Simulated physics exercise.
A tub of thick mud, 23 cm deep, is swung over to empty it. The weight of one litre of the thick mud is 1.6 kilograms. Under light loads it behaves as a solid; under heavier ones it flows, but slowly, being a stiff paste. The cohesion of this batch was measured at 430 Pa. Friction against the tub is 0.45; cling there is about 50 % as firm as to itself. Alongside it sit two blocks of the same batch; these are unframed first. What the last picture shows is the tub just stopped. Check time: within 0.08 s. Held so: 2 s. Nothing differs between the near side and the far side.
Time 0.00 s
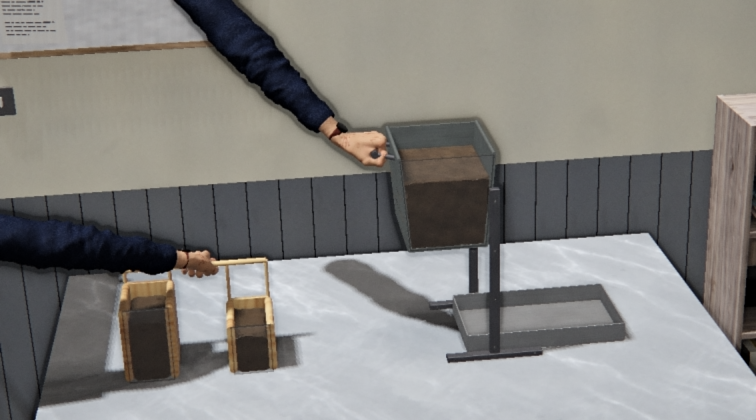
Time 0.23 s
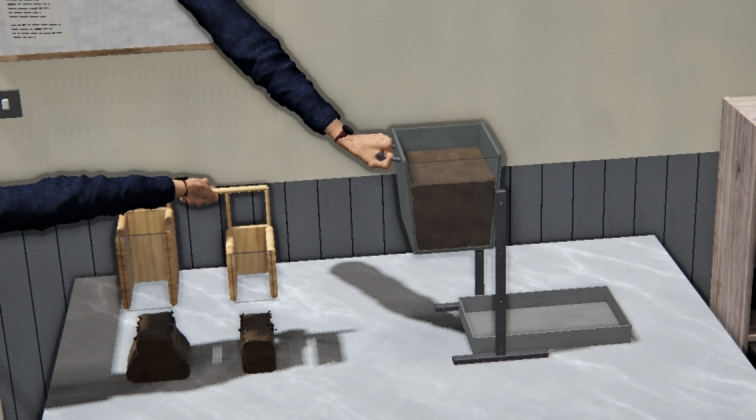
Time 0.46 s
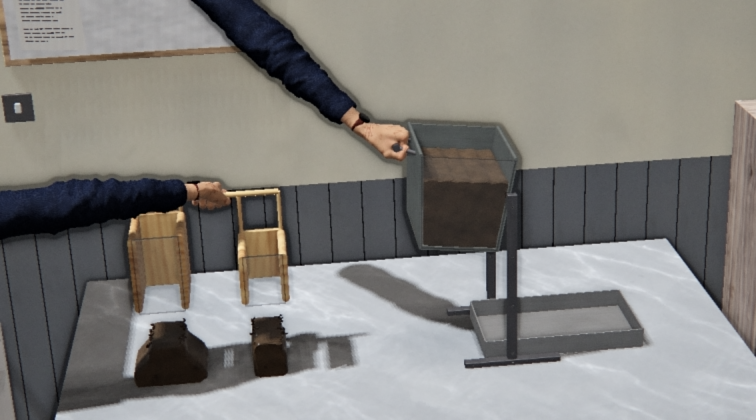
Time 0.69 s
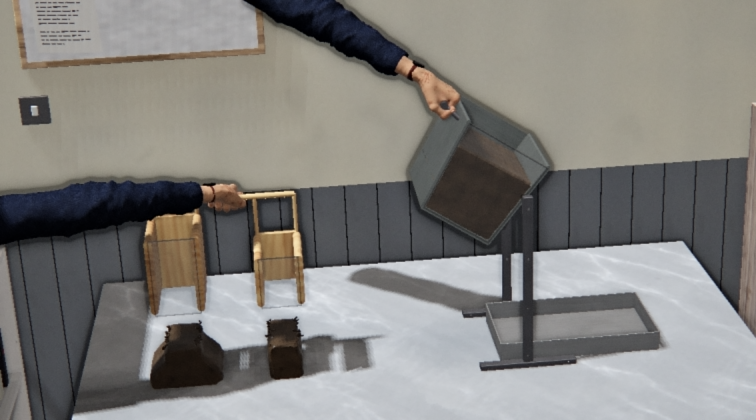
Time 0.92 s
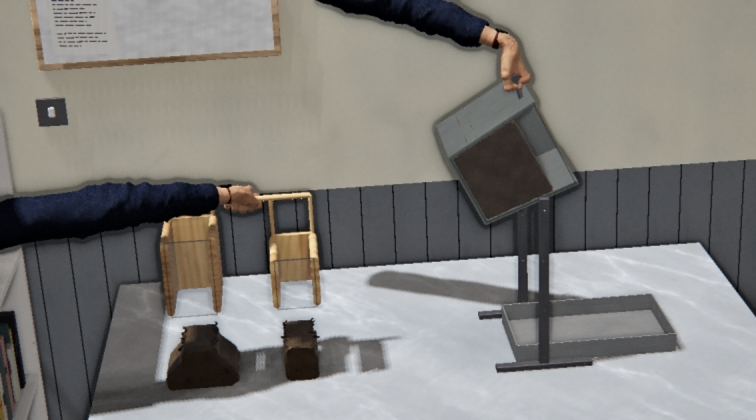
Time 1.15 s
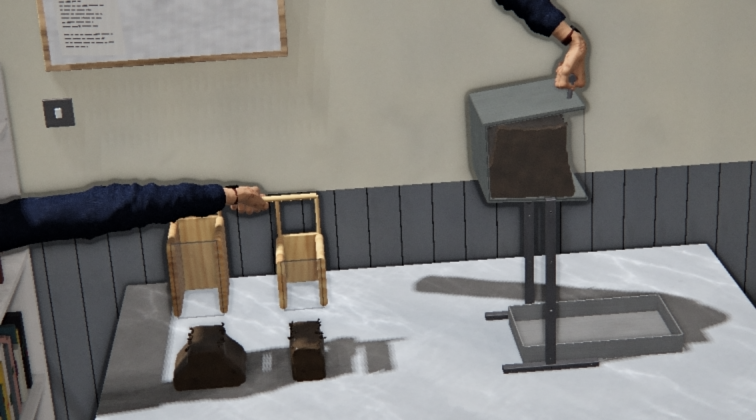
Two wooden holders rose in a hand's grip, leaving two dark mud blocks on the table, the left one sagging wider, then another hand swung a mud-filled tub rightward onto its side.
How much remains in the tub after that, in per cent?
52 %.
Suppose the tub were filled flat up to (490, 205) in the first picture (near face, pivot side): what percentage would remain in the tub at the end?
I'd guess around 100 in a hundred.
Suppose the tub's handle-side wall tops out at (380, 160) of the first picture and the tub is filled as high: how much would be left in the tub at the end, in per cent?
40 %.
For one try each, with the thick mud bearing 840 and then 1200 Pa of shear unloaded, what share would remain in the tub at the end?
First try roughly 100 per cent, second try roughly 100 per cent.
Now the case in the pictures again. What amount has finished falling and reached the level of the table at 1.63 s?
Roughly 6 per cent.
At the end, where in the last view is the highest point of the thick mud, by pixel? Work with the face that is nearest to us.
The highest point is near (523, 165) in the last picture.
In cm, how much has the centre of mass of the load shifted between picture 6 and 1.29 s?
It has moved around 5 centimetres.
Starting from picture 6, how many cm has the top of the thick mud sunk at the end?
About 9 cm.
By 1.29 s, the tub is at 88 degrees and holds 91 %.
By 1.46 s, the tub is at 88 degrees and holds 64 %.
By 1.63 s, the tub is at 88 degrees and holds 53 %.
By 1.80 s, the tub is at 88 degrees and holds 52 %.
By 3.15 s, at the end, the tub is at 88 degrees and holds 52 %.
